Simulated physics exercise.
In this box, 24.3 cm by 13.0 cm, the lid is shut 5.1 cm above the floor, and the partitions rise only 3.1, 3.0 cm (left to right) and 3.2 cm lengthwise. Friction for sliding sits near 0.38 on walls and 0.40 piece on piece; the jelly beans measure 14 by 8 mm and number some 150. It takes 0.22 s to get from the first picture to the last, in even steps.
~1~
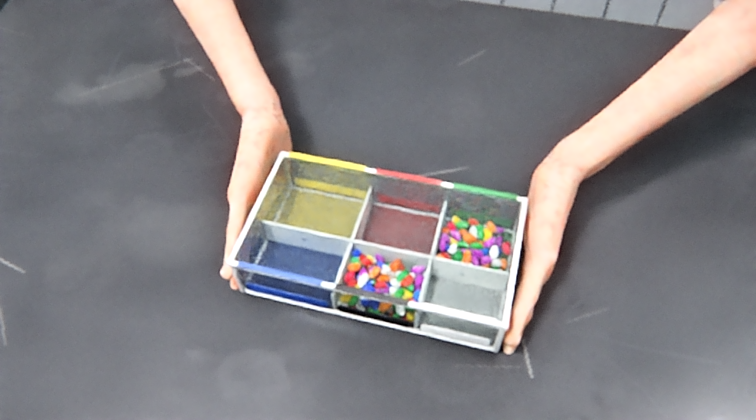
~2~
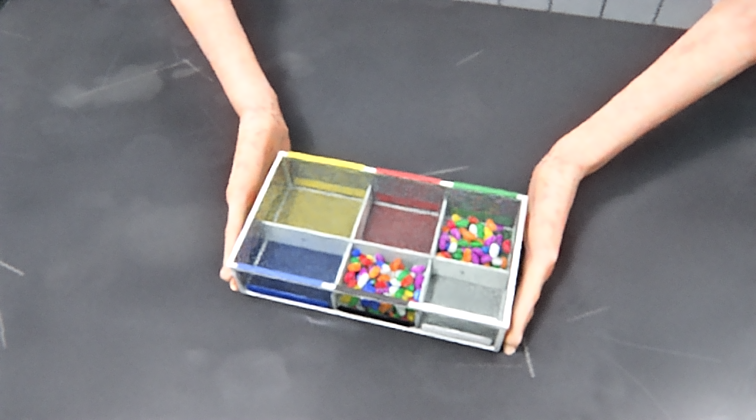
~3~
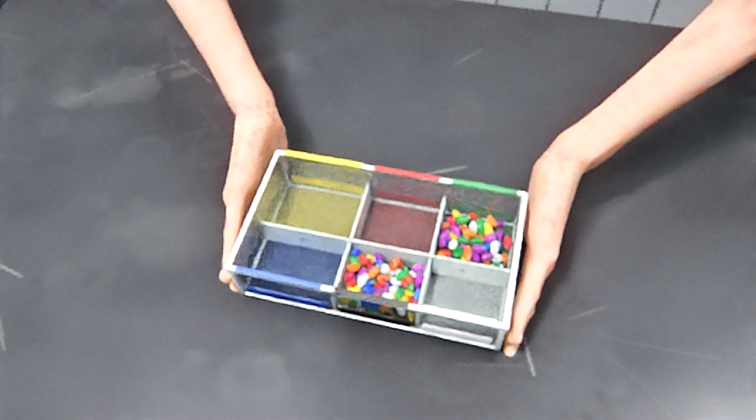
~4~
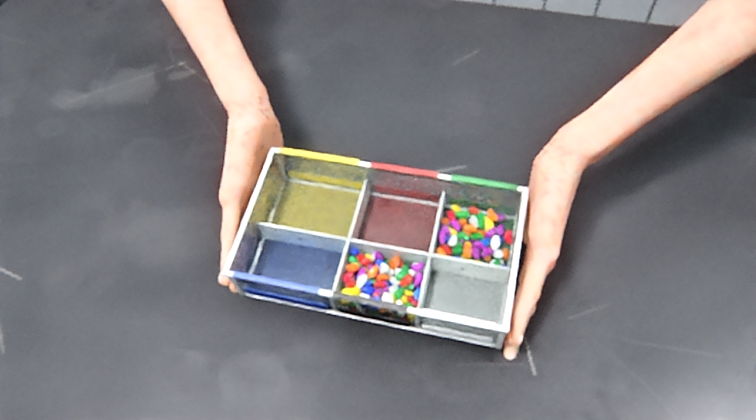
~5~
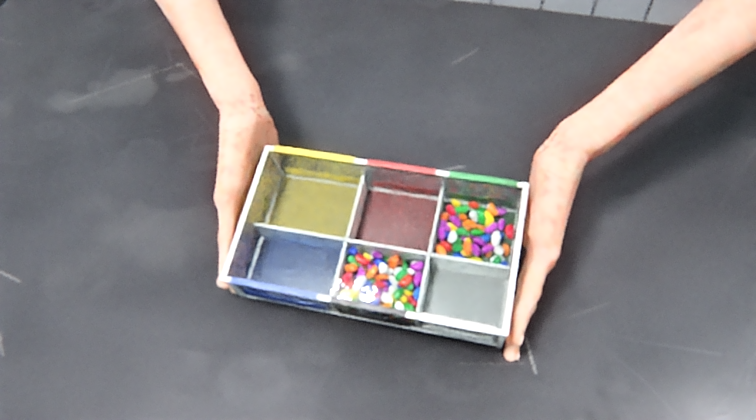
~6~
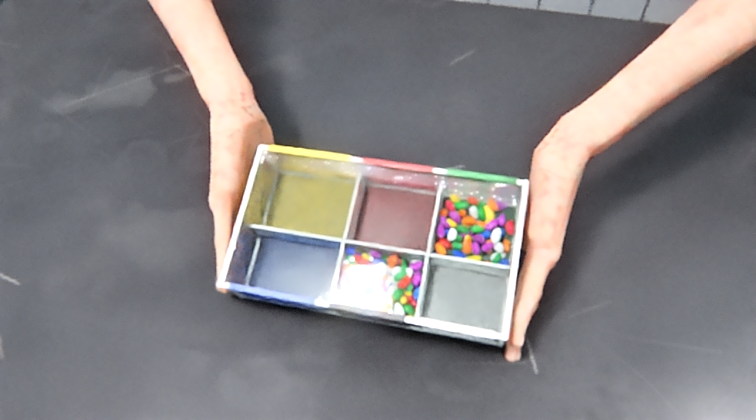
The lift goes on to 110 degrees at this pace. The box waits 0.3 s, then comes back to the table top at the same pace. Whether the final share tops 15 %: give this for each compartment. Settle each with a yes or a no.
For red, no; for blue, no; for green, no; for yellow, no; for white, yes; for black, yes.
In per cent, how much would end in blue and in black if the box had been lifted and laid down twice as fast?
Then blue would get 5 per cent, while black would get 60 per cent.
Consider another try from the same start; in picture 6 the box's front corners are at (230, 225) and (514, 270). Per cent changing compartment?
Then around 65 percent would end up out of place.
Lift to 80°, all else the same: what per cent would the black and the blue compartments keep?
Result - black 65 %, blue 0 %.
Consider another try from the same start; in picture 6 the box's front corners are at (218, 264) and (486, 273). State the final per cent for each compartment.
Red 0; blue 55; green 0; yellow 45; white 0; black 0.
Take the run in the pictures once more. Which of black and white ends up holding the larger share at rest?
The black compartment ends up with more.
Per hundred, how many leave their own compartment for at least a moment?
Close to 40 percent.
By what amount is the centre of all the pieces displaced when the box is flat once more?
I'd put it at close to 3.0 cm.
Then, 1.03 s after the last picture, tilt 110 degrees; blue 5 %, white 25 %, black 70 %.
Then, 1.72 s after the last picture, tilt 57 degrees; blue 5 %, white 30 %, black 70 %.
Then, 2.44 s after the last picture, tilt 0 degrees; blue 5 %, white 30 %, black 65 %.
In the end, red 0 %, blue 5 %, green 0 %, yellow 0 %, white 30 %, black 65 %.
